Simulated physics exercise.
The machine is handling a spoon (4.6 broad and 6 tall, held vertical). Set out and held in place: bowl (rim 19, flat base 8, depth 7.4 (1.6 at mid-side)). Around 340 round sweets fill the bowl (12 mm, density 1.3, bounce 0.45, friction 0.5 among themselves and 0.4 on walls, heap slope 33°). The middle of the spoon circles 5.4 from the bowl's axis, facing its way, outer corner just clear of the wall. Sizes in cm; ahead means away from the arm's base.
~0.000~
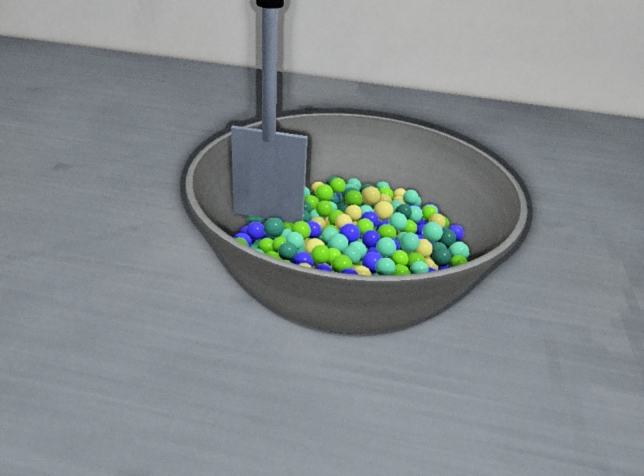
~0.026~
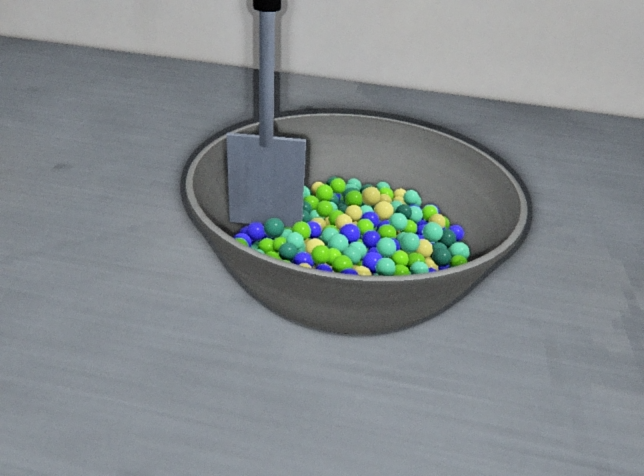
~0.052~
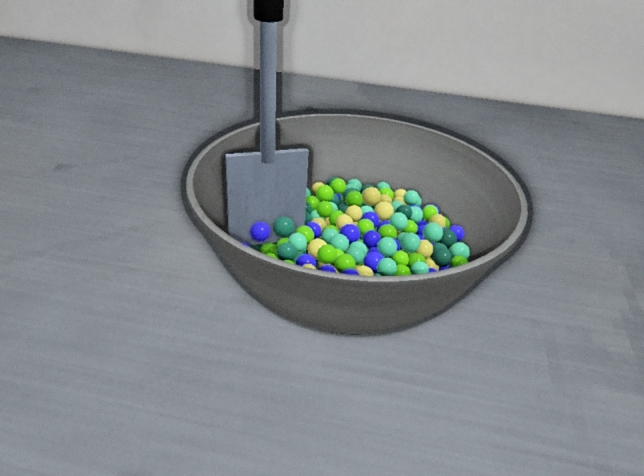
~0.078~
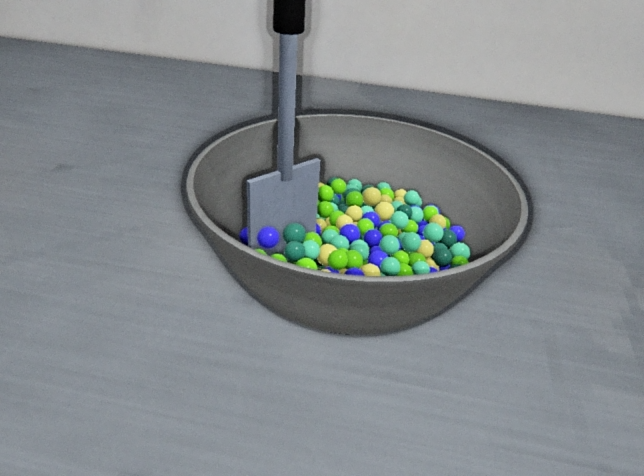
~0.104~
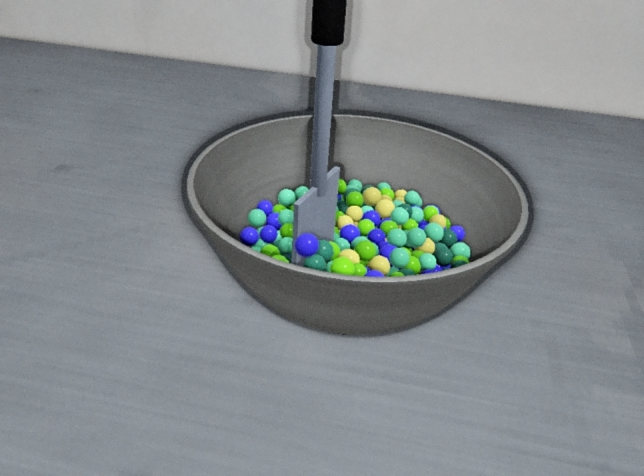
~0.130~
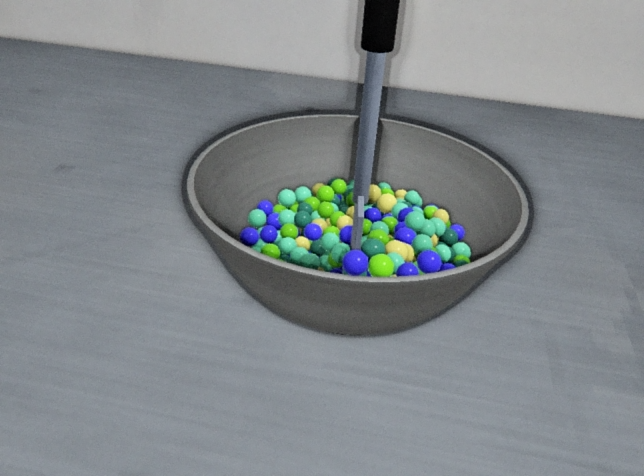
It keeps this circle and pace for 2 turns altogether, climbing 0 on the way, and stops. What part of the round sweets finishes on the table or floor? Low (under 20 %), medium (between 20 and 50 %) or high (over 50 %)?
A medium share, between 20 and 50 %, ends on the table or floor.
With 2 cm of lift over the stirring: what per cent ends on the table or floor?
Some 15 per cent.
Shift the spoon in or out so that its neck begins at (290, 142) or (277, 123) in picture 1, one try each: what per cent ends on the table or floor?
Some 35 and 40 per cent.
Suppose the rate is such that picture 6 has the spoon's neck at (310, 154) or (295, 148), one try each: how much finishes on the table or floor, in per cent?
About 20 and 10 per cent.
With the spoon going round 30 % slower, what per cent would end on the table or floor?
It would be near 15 per cent.
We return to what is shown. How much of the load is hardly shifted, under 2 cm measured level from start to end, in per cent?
Some 45 per cent.
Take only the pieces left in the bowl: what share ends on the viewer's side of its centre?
Roughly 50 per cent.
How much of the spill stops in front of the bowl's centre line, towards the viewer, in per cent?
Roughly 40 per cent.
After 0.40 s, 340° round, highest piece 13 above the table; 293 in the bowl, 20 on the table or floor, 31 in flight or on the tool.
After 0.67 s, 221° round, highest piece 9 above the table; 260 in the bowl, 77 on the table or floor, 7 in flight or on the tool.
After 1.00 s, 0° round, highest piece 6 above the table; 252 in the bowl, 92 on the table or floor.
After 1.70 s, 0° round, highest piece 4 above the table; 252 in the bowl, 92 on the table or floor.
At rest, 252 in the bowl, 92 on the table or floor. That is 27 % on the table or floor.
